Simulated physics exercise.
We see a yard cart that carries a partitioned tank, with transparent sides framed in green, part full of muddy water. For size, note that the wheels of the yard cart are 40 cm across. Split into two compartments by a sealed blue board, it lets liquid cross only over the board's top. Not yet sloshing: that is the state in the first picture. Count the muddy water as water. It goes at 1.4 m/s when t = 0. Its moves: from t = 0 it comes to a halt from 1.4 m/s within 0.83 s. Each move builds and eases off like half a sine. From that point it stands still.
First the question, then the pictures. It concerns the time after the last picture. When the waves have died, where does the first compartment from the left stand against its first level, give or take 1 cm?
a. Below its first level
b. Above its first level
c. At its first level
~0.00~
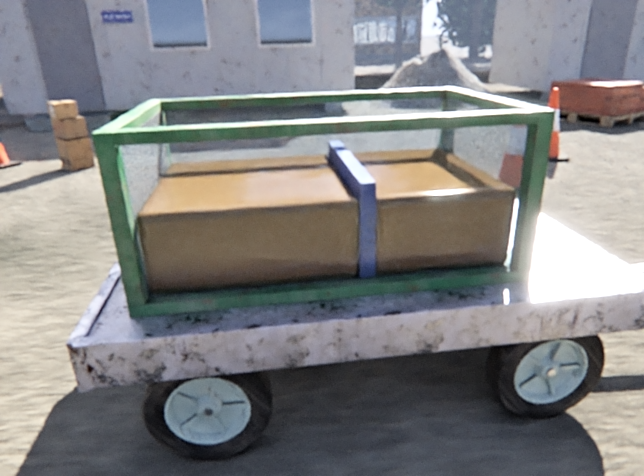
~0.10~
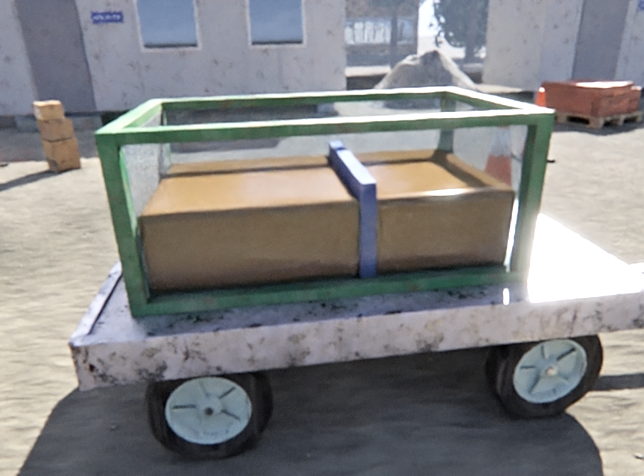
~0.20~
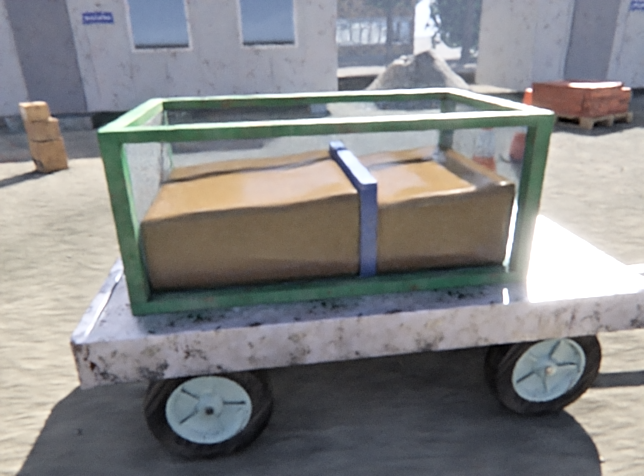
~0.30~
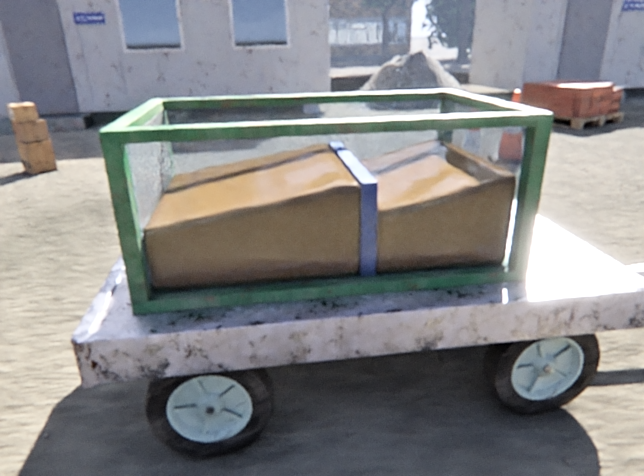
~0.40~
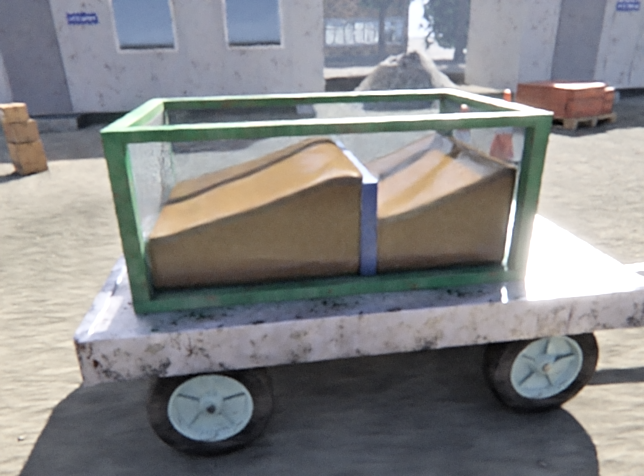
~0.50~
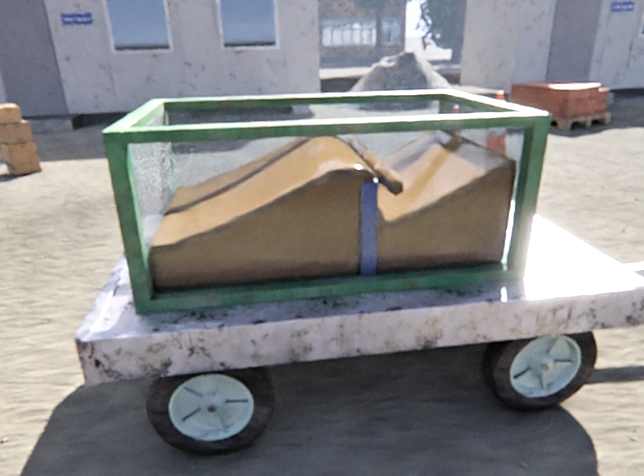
Below its first level.
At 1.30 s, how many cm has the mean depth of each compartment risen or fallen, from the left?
Mean depth change in cm, from the left: 2 down, then 3 up.
After 0.90 s the mean depths from the left are 24, 28 cm.
After 1.30 s the mean depths from the left are 24, 29 cm.
After 1.80 s the mean depths from the left are 24, 29 cm.
After 3.82 s the mean depths from the left are 24, 29 cm.
